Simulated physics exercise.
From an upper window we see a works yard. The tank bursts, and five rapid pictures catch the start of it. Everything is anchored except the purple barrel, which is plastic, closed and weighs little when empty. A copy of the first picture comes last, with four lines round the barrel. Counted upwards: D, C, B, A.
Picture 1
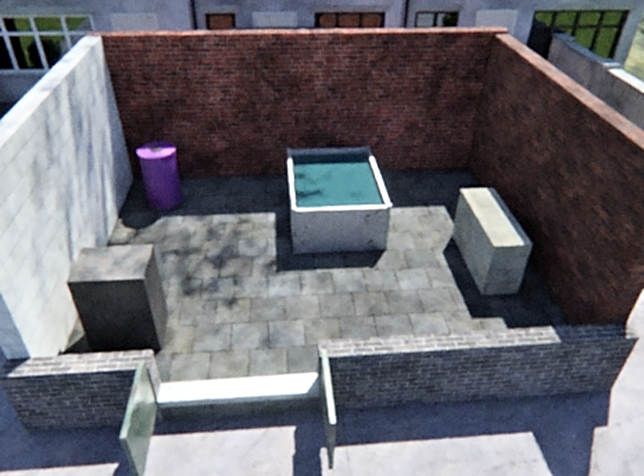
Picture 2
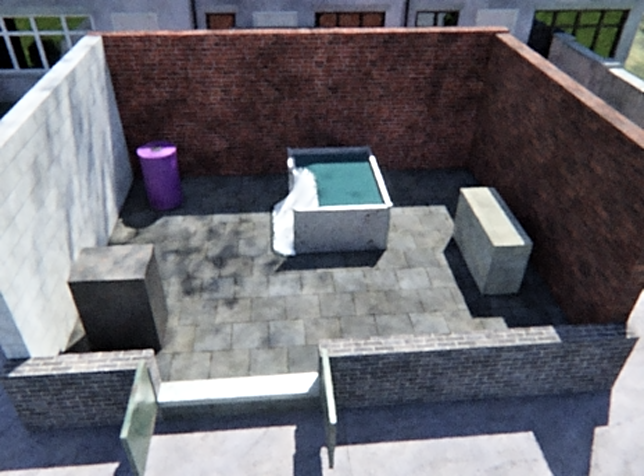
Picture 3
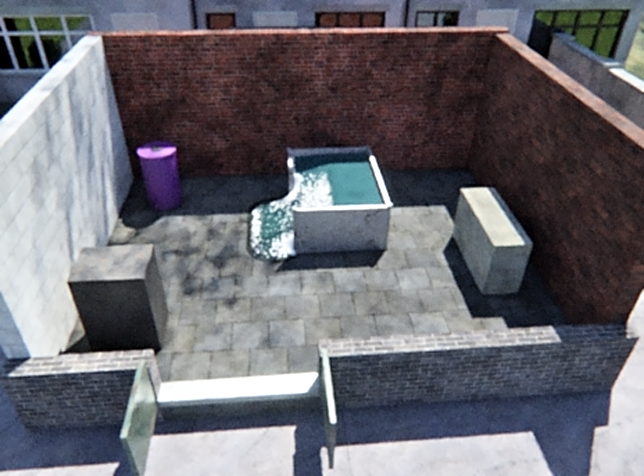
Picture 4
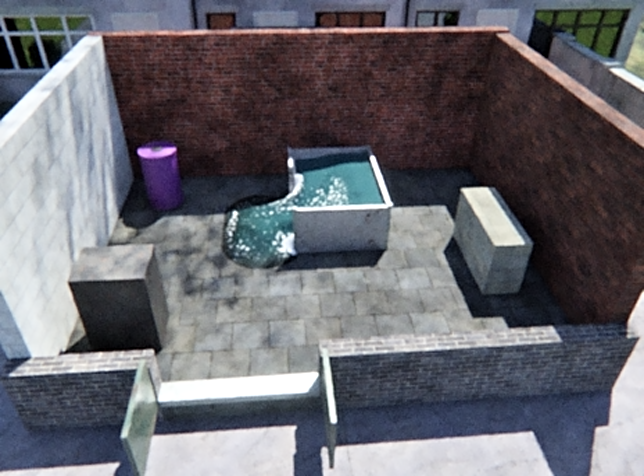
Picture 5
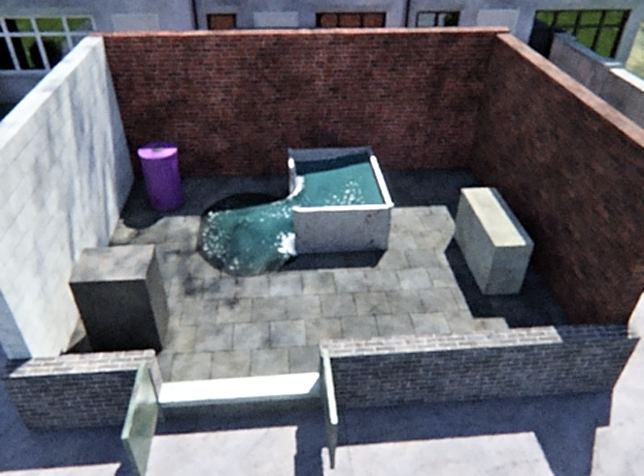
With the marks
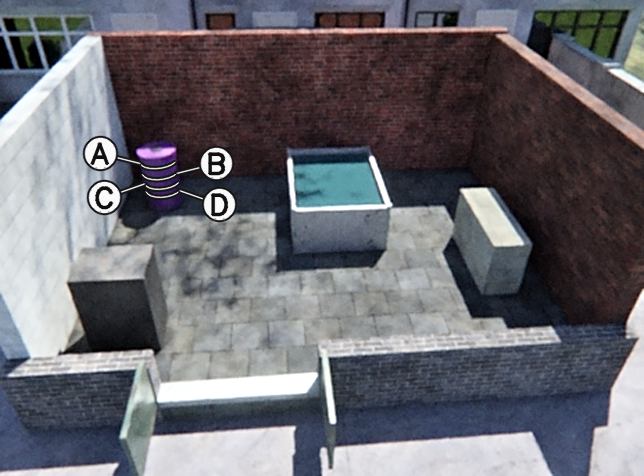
In a walled yard, water pours from a tank's left side and spreads across the paving.
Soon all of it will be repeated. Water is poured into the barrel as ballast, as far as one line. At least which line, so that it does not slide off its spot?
Take D.
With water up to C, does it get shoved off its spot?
No.
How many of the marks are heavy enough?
All of them.
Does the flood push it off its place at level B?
No, that is safe.
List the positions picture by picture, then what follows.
In the first picture, lid of the purple barrel at (156, 150); tank full, its middle at (334, 180); open gate at (237, 348).
In the second picture, 2 % of the ground wet, in view closest to the barrel at (283, 252).
In the third picture, 4 % of the ground wet, in view closest to the barrel at (254, 213).
In the fourth picture, 7 % of the ground wet, in view closest to the barrel at (235, 205).
In the fifth picture, lid of the purple barrel at (158, 150); 10 % of the ground wet, in view closest to the barrel at (211, 210).
On the marked copy, A at (155, 168); B at (157, 179); C at (159, 189); D at (161, 197); from the bottom up D, C, B, A.
For level A, it does not move.
For level B, it does not move.
For level C, it does not move.
For level D, it does not move.
